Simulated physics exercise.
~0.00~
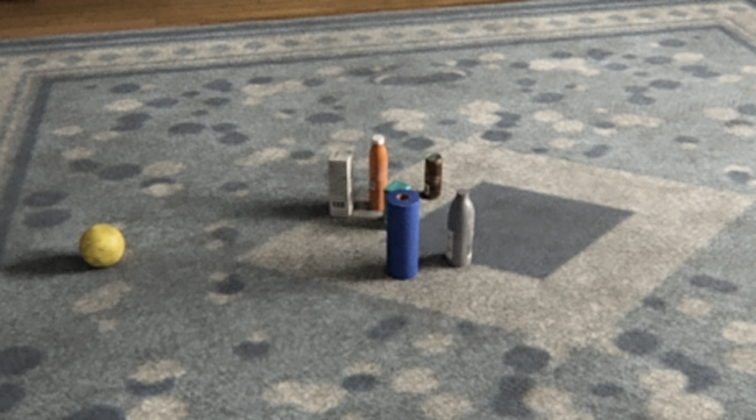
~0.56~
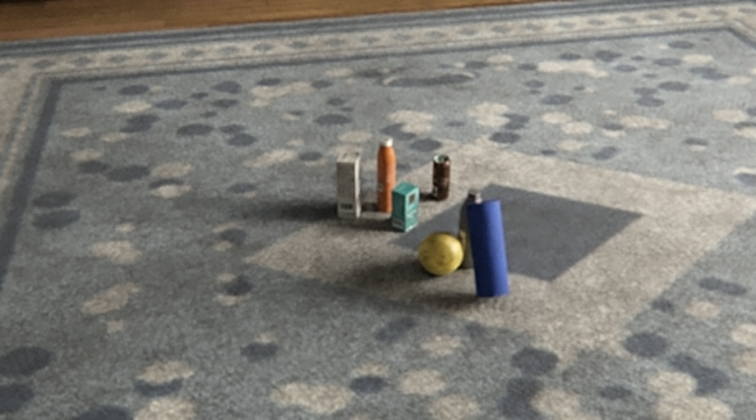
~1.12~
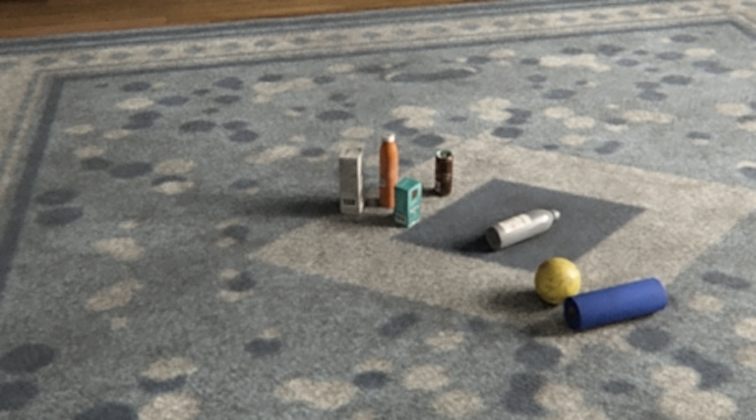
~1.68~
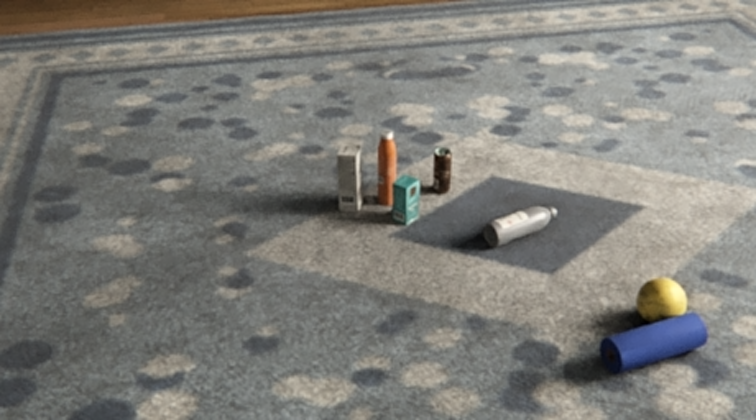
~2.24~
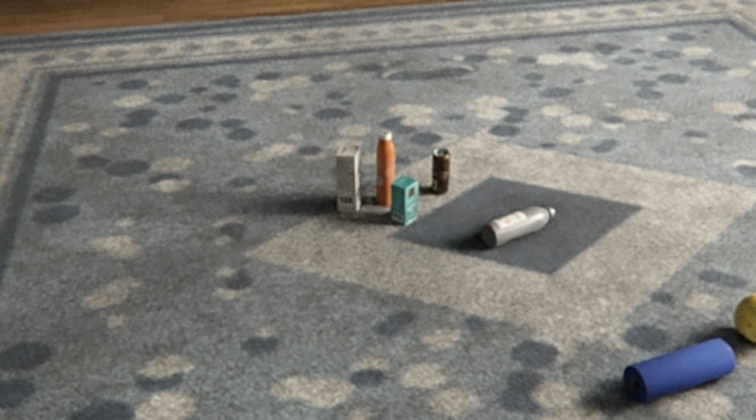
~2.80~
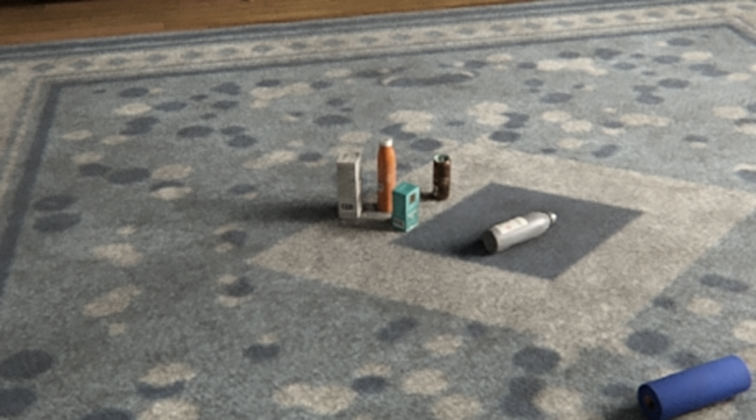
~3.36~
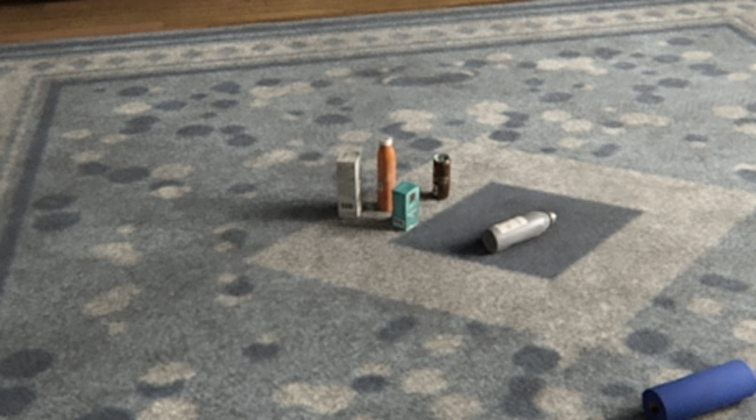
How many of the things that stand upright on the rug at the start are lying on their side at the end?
Two of them end up lying on their side, the blue roll and the grey bottle.
